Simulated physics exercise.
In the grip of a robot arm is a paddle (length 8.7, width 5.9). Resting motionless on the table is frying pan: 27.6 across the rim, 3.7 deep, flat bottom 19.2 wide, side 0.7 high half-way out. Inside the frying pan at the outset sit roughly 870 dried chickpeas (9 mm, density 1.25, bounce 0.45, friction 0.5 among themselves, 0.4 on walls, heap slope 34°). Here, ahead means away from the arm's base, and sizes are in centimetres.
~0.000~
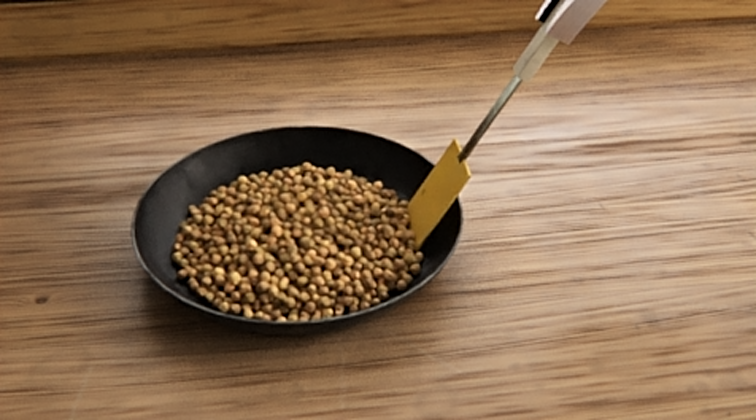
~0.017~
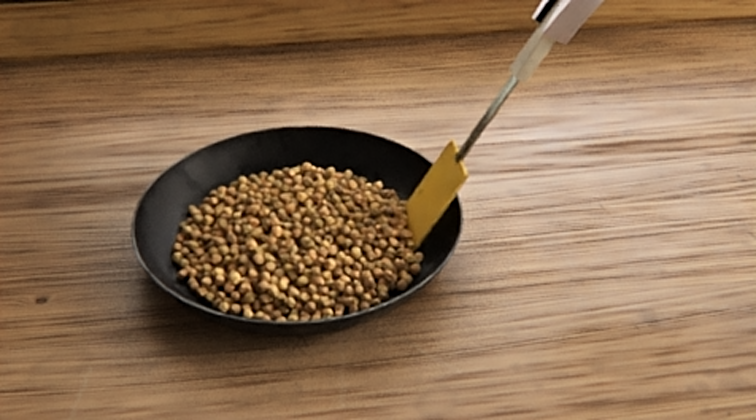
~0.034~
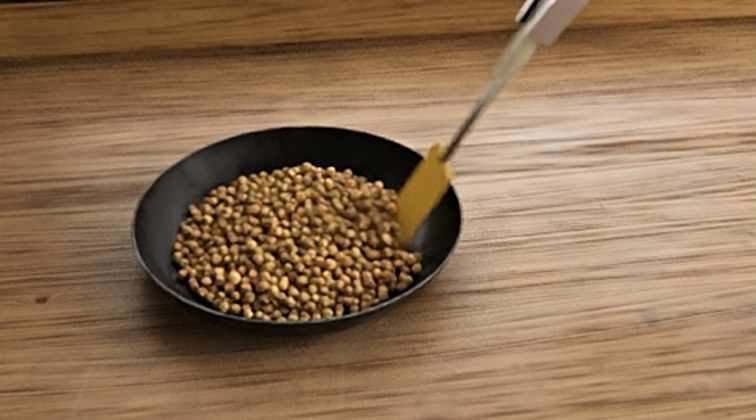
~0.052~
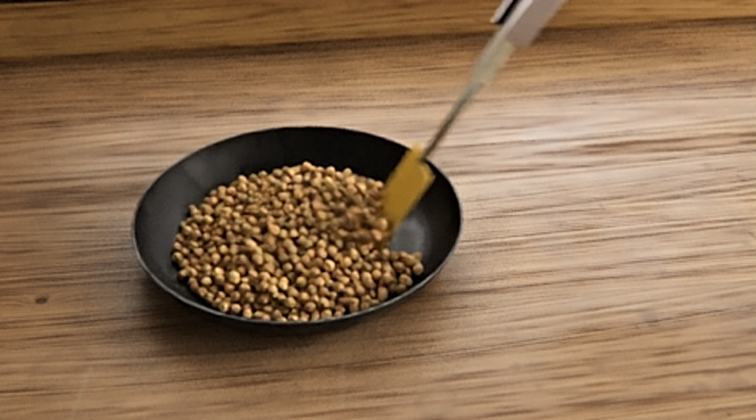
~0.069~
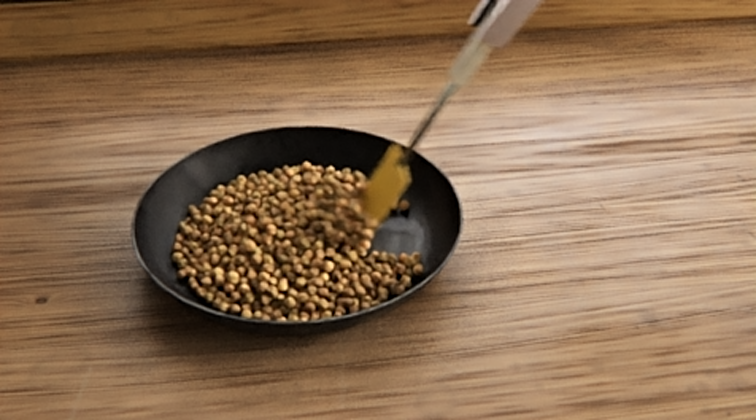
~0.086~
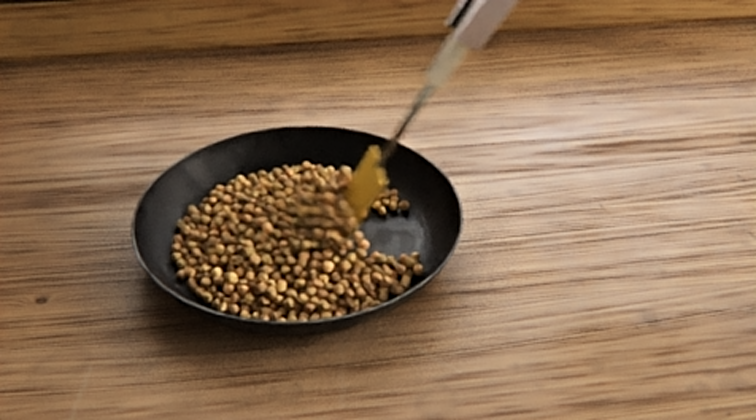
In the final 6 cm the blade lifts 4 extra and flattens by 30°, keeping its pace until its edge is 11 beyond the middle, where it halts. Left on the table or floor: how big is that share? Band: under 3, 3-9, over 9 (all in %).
Over 9 %.
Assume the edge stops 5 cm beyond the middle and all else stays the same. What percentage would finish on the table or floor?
Result: Approx. 5 %.
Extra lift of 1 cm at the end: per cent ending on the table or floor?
Roughly 15 per cent.
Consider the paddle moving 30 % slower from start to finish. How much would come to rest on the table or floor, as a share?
Some 10 in a hundred.
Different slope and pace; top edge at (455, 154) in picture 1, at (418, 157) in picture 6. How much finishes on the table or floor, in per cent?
It comes to something like 5 %, give or take.
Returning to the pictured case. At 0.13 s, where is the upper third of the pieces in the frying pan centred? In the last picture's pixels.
It sits at about (274, 220).
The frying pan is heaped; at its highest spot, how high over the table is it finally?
Close to 4.0 centimetres high.
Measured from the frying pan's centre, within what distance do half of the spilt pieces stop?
Distance, approx.: 40 cm.
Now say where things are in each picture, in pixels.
The paddle top edge at (463, 156), sloping 60°; upper third of the load around (302, 230), from x 175 to 420, top at y 165; 867 in the frying pan, in the first frame.
The paddle top edge at (460, 157), sloping 60°; upper third of the load around (304, 230), from x 175 to 420, top at y 165, in the second frame.
The paddle top edge at (445, 158), sloping 60°; upper third of the load around (311, 226), from x 175 to 420, top at y 165, in the third frame.
The paddle top edge at (423, 160), sloping 60°; upper third of the load around (313, 223), from x 175 to 420, top at y 165, in the fourth frame.
The paddle top edge at (401, 162), sloping 60°; upper third of the load around (312, 221), from x 175 to 420, top at y 165, in the fifth frame.
The paddle top edge at (380, 164), sloping 60°; upper third of the load around (306, 220), from x 175 to 420, top at y 165; 867 in the frying pan, in the sixth frame.
After 0.13 s, sloping 60°, highest piece 7 above the table; 867 in the frying pan.
After 0.17 s, sloping 52°, highest piece 7 above the table; 867 in the frying pan.
After 0.39 s, sloping 30°, highest piece 9 above the table; 743 in the frying pan, 108 on the table or floor, 16 on the blade or in flight.
After 1.44 s, sloping 30°, highest piece 4 above the table; 743 in the frying pan, 124 on the table or floor.
In the end, 743 in the frying pan, 124 on the table or floor. That is 14 % on the table or floor.
